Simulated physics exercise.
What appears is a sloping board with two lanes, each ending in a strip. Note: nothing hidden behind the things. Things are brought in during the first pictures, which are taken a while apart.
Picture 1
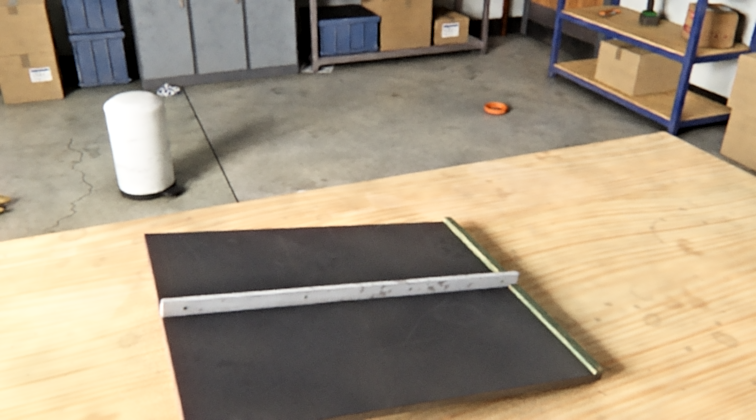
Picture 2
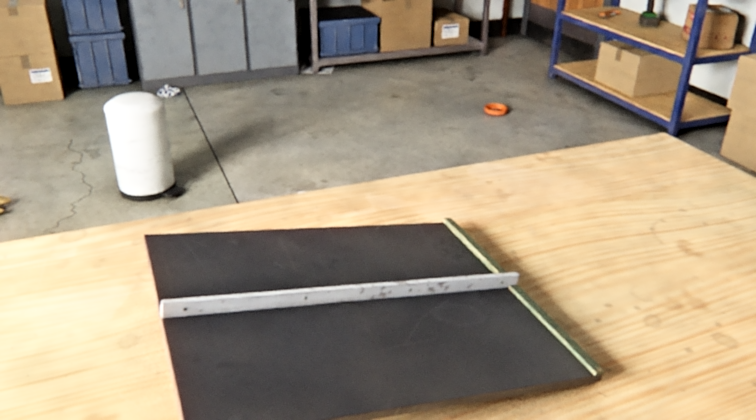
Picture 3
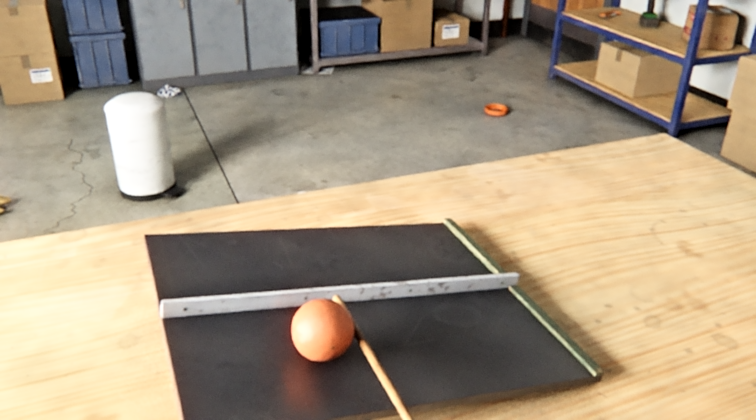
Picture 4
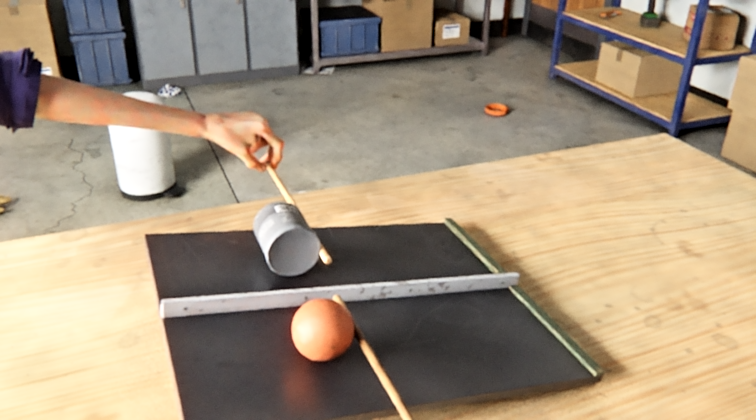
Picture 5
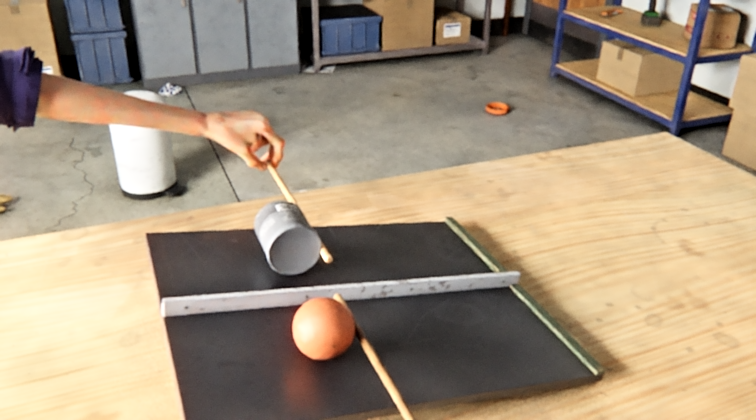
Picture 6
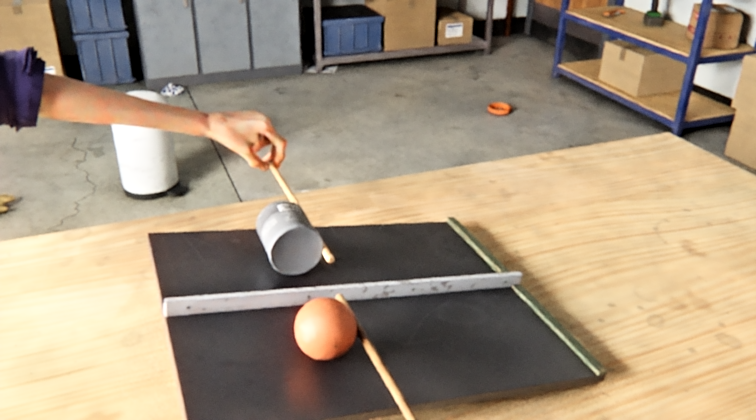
On a dark two-lane board, an orange ball and then a grey tin appear, held by sticks.
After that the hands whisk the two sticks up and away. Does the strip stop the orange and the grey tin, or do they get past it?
As I see it, the orange is not stopped, the grey tin is not stopped.
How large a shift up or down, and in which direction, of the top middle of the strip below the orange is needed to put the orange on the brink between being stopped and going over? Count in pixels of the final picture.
It would take a shift of about 8 pixels, up.
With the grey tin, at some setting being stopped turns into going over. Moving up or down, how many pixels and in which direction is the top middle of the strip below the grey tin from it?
Some 8 pixels, up.
Then, 0.58 s later than the last frame, orange rolling on the board near (447, 317); grey tin rolling on the board near (384, 234).
Then, 1.00 s later than the last frame, orange off the board near (626, 299); grey tin off the board near (530, 229).
Then, 1.36 s later than the last frame, orange off the board near (751, 267); grey tin off the board near (638, 207).
When it is over, the orange rolls off the board; the grey tin rolls off the board.
